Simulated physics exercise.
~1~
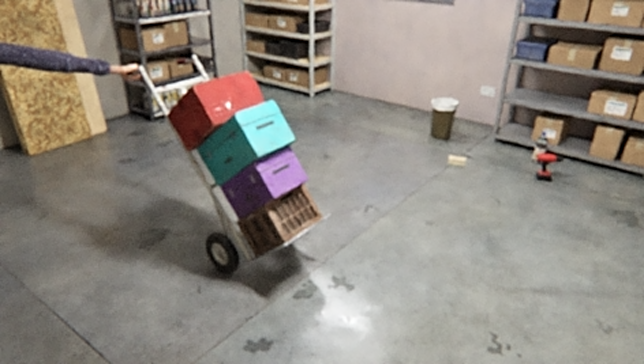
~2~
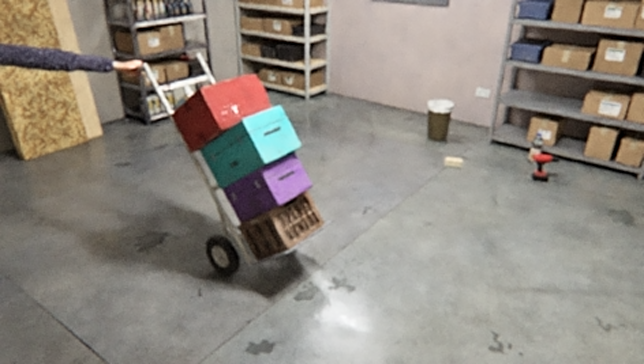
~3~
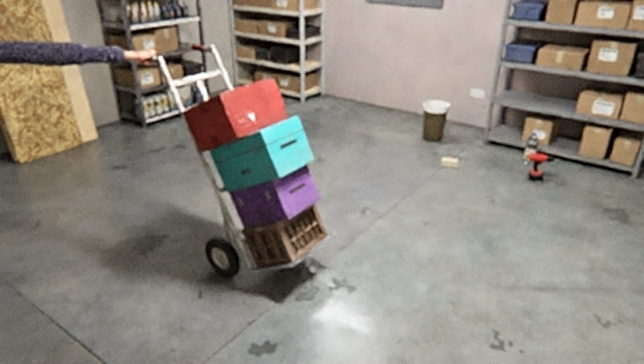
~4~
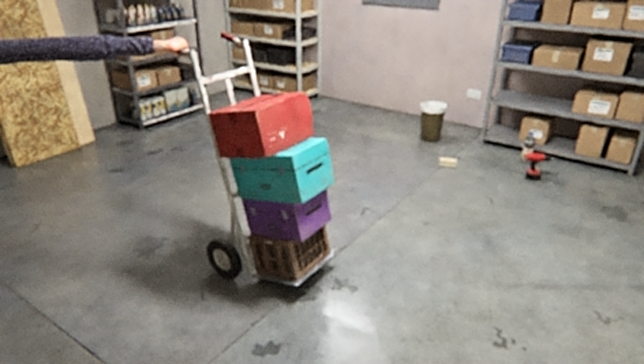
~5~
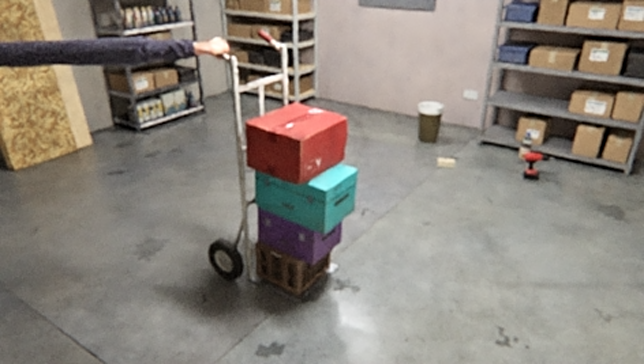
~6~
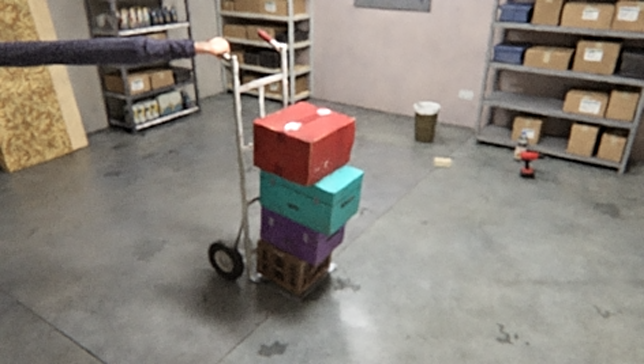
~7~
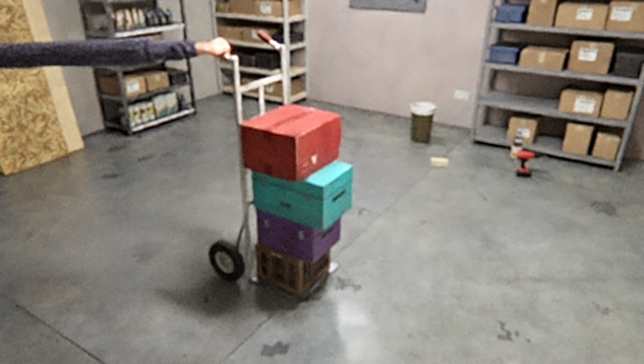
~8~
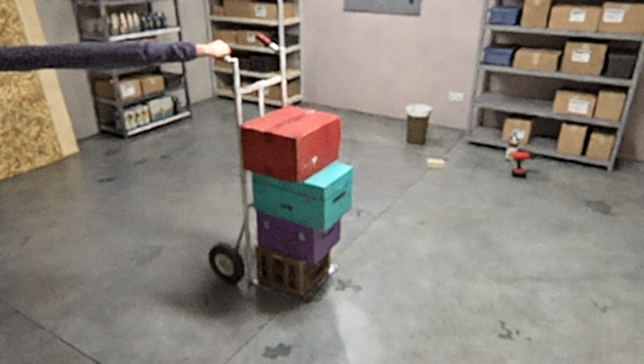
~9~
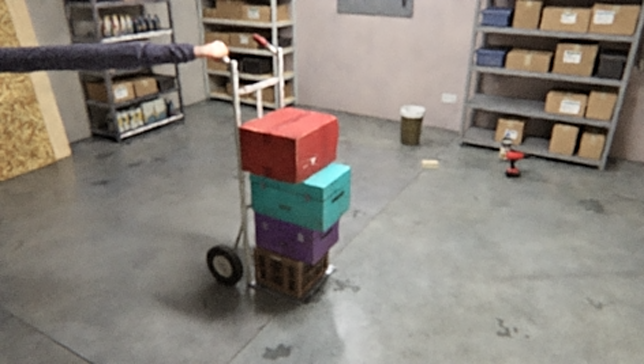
A red box tops a stack of four items on a tilted two-wheeled hand truck, above a turquoise box, a purple box and a brown slatted crate. The truck stands on a grey concrete floor in a storeroom with loaded shelves behind, seen from slightly above as the view drifts gently sideways. A sleeved arm reaches in from the left, gripping the handle. The hand swings the truck upright, faster and faster, until its plate meets the floor. The stack tips slightly forward, then settles back. It ends upright and still, all four in their original order.
